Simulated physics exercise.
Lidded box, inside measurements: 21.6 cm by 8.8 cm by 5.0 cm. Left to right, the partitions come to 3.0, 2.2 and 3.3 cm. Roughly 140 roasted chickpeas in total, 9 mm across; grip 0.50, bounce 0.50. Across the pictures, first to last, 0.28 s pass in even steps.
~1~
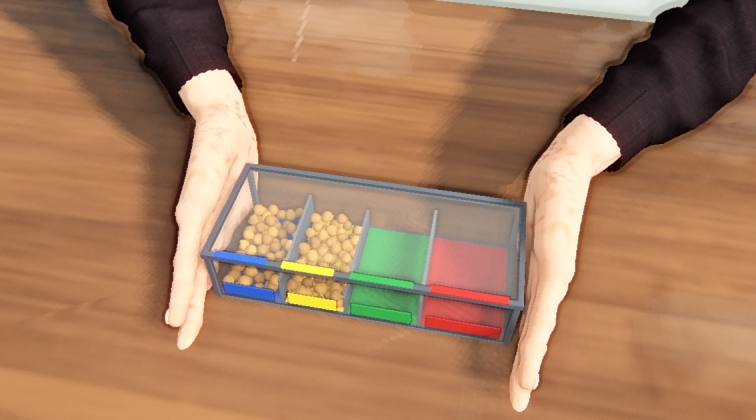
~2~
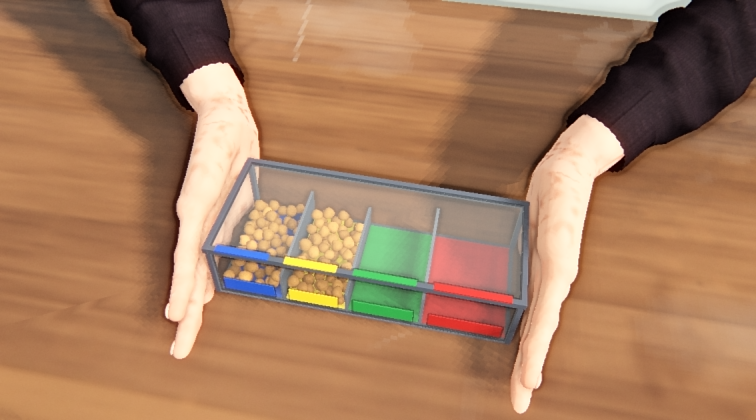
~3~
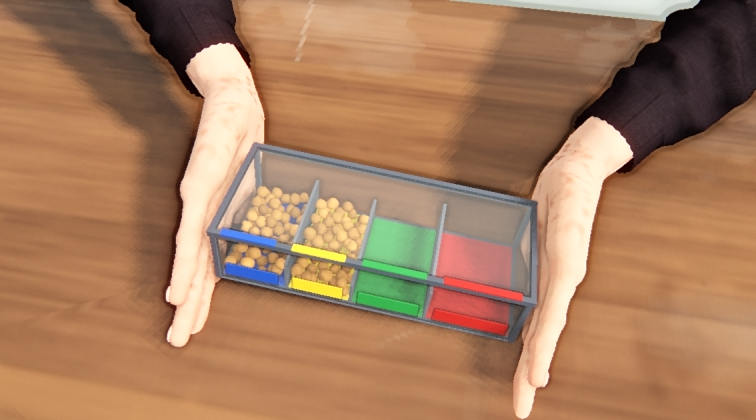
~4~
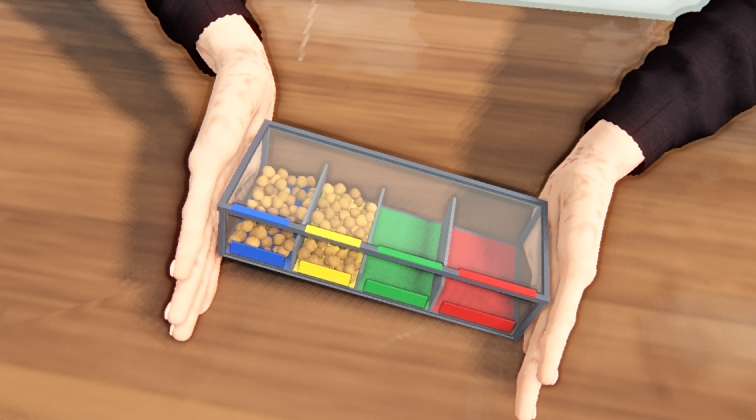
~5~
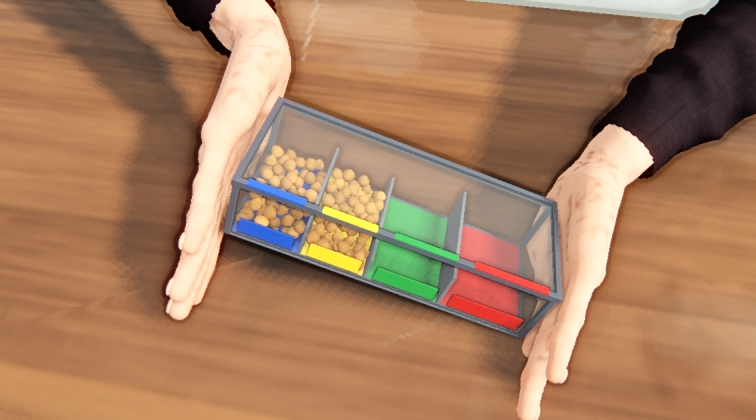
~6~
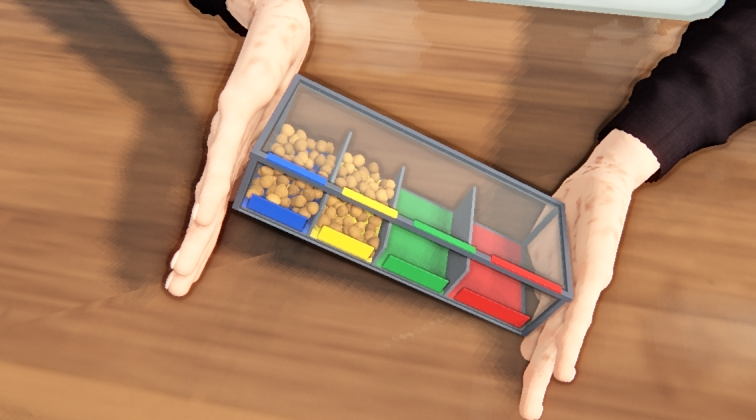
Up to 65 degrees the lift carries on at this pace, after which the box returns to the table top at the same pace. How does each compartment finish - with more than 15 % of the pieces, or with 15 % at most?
Red: At most 15 %, blue: More than 15 %, green: At most 15 %, yellow: More than 15 %.
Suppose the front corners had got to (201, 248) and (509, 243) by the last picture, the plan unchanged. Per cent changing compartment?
Roughly 0 per cent.
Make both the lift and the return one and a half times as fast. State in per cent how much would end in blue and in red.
The blue compartment would end with 35 per cent, the red one with 5 per cent.
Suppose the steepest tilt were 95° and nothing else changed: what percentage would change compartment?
Estimate: Around 80 %.
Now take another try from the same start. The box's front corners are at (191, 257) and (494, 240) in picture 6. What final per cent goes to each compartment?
Red 0 %, blue 50 %, green 0 %, yellow 50 %.
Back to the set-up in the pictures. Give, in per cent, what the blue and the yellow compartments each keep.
In the blue compartment 50 percent, in the yellow 45 percent.
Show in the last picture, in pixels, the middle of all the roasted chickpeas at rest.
(305, 244).
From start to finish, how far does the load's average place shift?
Roughly 1.5 cm.
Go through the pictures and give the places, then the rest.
The first frame shows box tilt 0 degrees, front corners at (208, 253) and (517, 303); blue 50 %, yellow 50 %.
The second frame shows box tilt 1 degrees, front corners at (209, 247) and (521, 302).
The third frame shows box tilt 6 degrees, front corners at (215, 231) and (530, 300), lowest corner right back.
The fourth frame shows box tilt 12 degrees, front corners at (225, 205) and (542, 297), lowest corner right back.
The fifth frame shows box tilt 18 degrees, front corners at (240, 180) and (555, 295), lowest corner right back.
The sixth frame shows box tilt 24 degrees, front corners at (258, 153) and (566, 294), lowest corner right back; blue 50 %, yellow 50 %.
Then, 0.53 s after the last picture, tilt 62 degrees; blue 50 %, green 5 %, yellow 45 %.
Then, 0.88 s after the last picture, tilt 24 degrees; blue 50 %, green 5 %, yellow 45 %.
Then, 1.32 s after the last picture, tilt 0 degrees; blue 50 %, green 5 %, yellow 45 %.
In the end, red 0 %, blue 50 %, green 5 %, yellow 45 %.
